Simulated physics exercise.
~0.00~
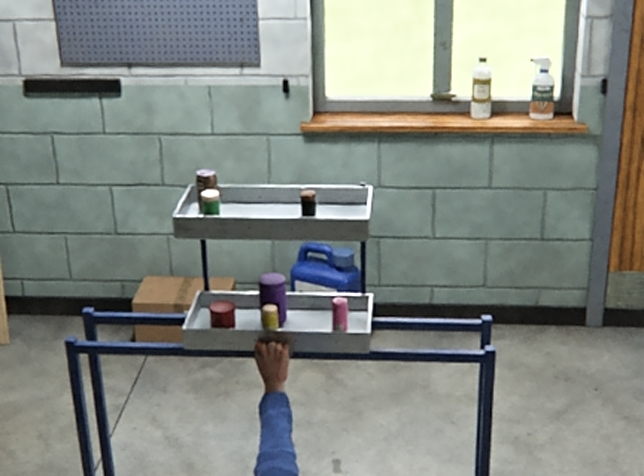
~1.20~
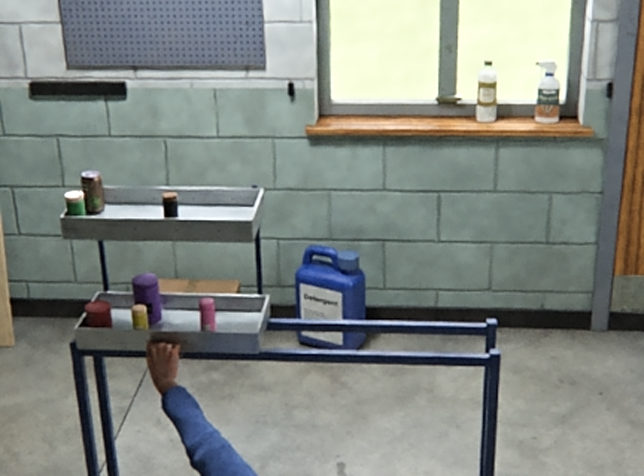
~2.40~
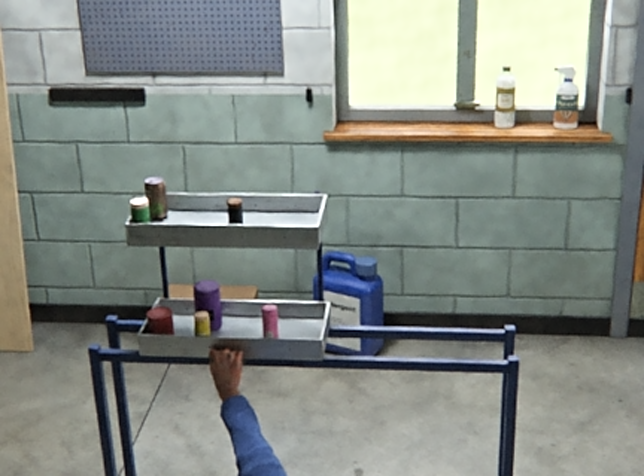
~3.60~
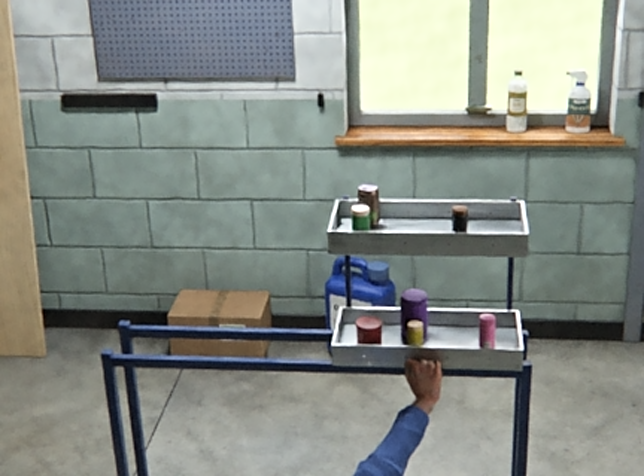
In a workshop with green block walls and a bright window, a two-level tray holding small closed containers sits on a blue metal frame, a hand at its lower front edge. The hand first moves the tray left, uncovering a blue jug on the floor behind. It then shifts the tray partway back to the right. Next the hand carries it farther right, to the right end of the frame, and a cardboard box shows at left. At the end, all seven containers stand upright on the two levels, the hand still at the tray.
